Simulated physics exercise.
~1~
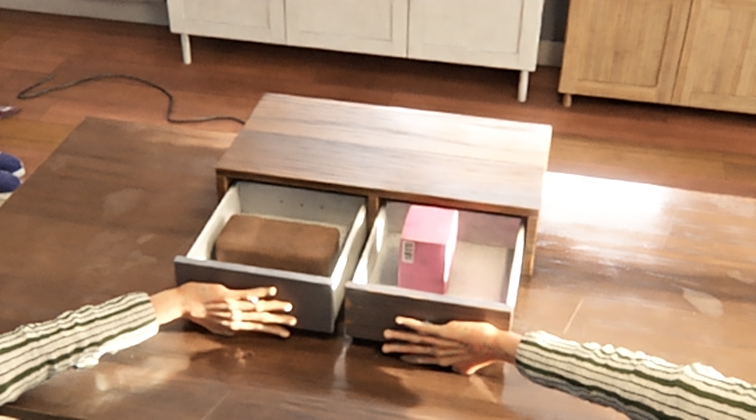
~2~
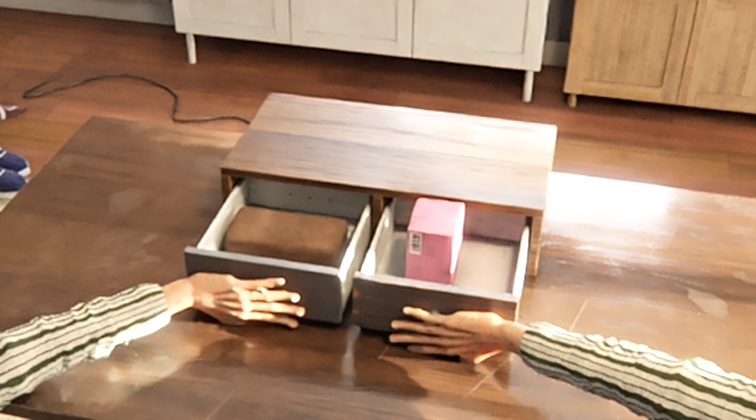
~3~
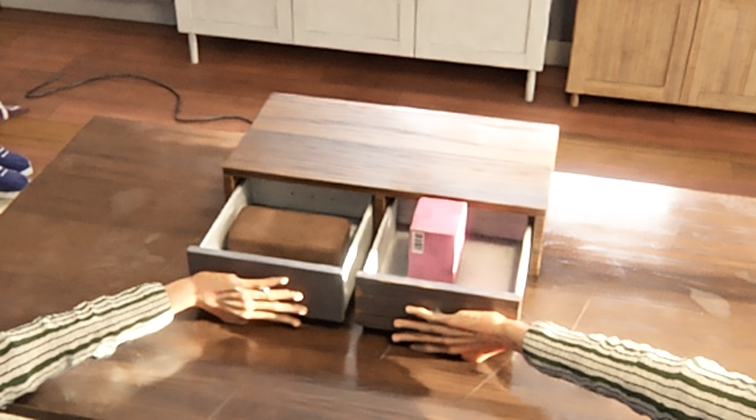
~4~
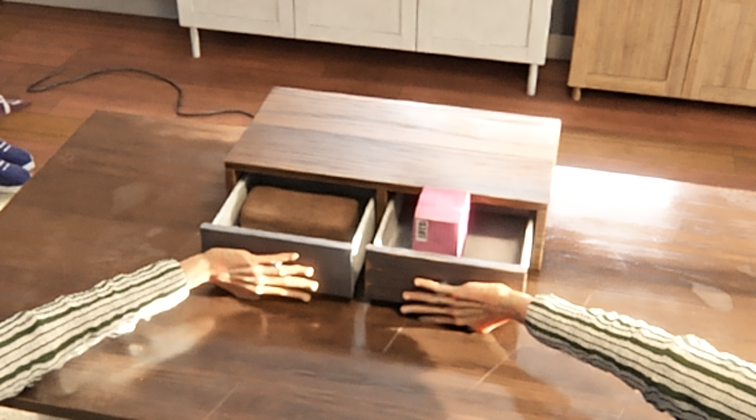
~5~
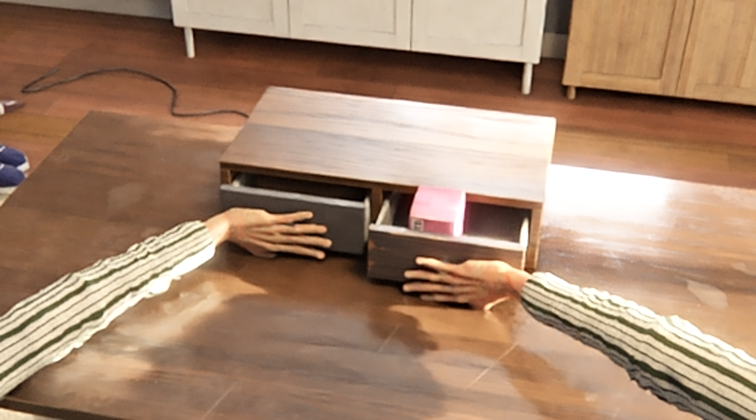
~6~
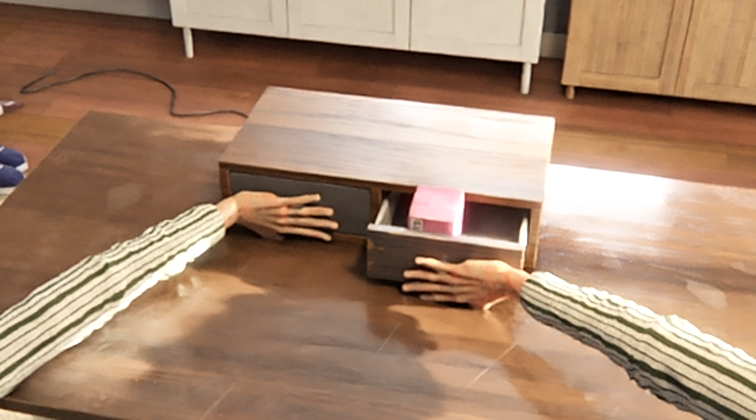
On a wooden floor, two hands pushing in a low chest's drawers, the left closing over a brown loaf, the right stopping ajar with a pink box.
